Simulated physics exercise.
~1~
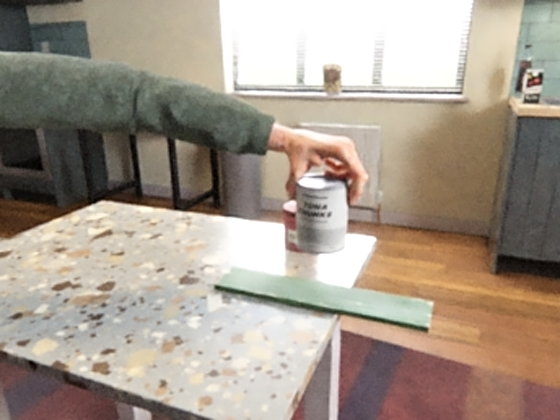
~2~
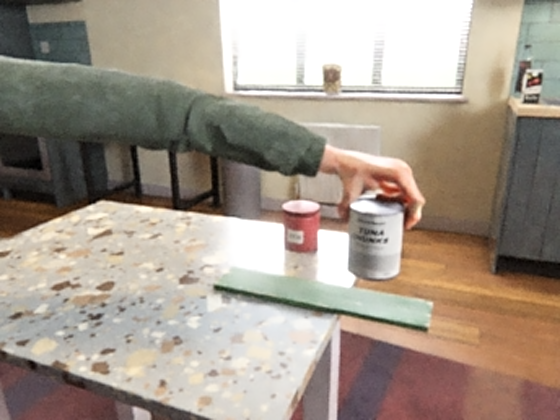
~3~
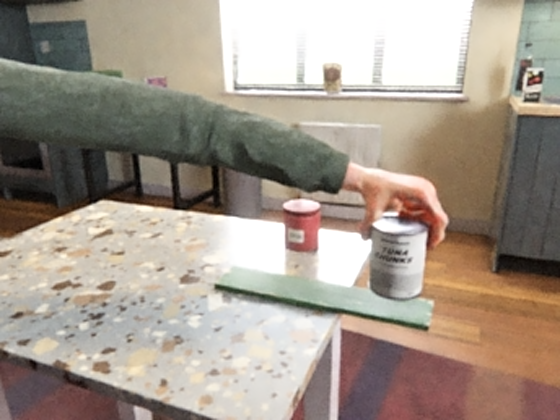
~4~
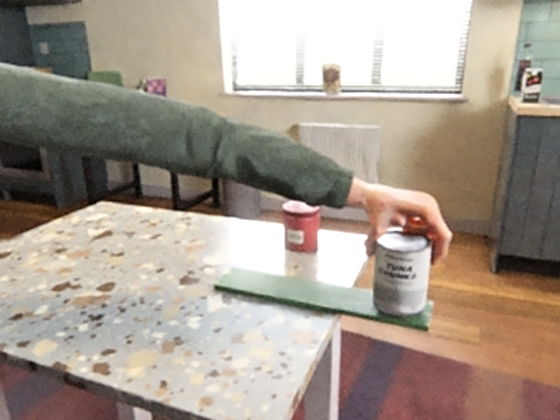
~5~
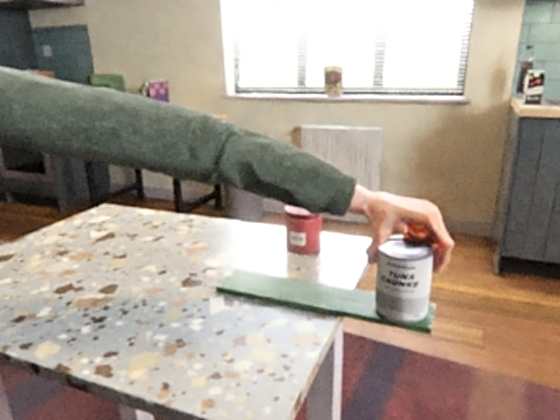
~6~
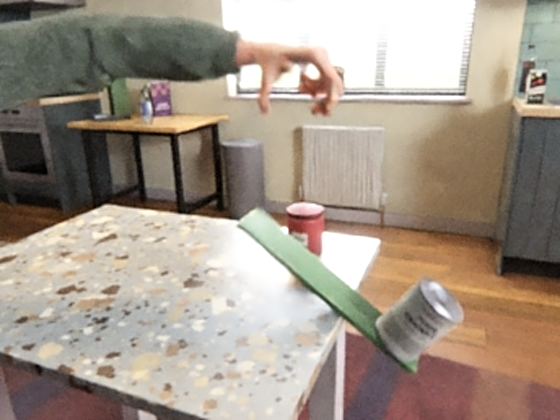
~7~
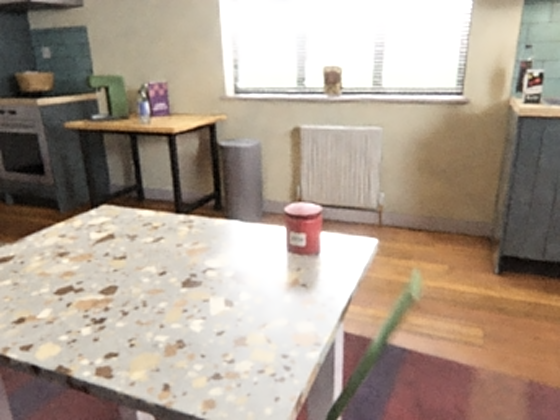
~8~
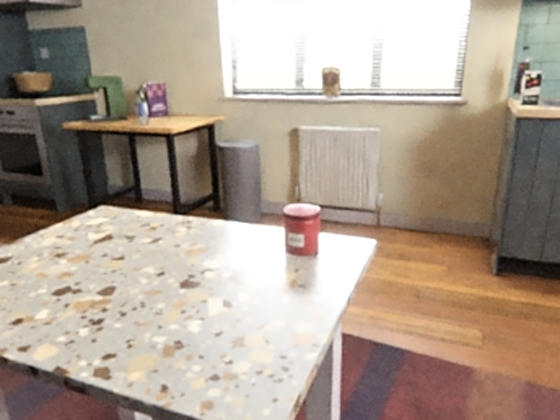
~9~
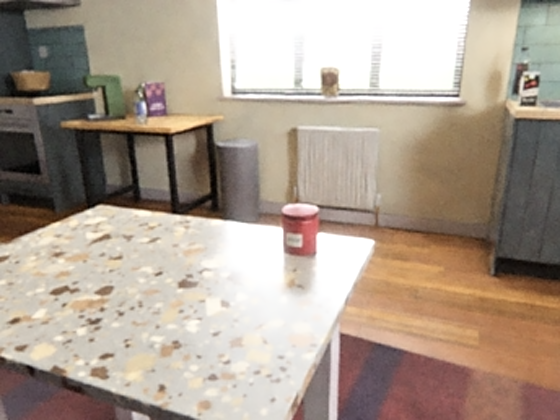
The footage shows a hand carrying a white tin rightward past a red jar and setting it on the overhanging end of a green board at a table's edge. Once released, the board tips and falls off with the tin, leaving the jar standing on the table.
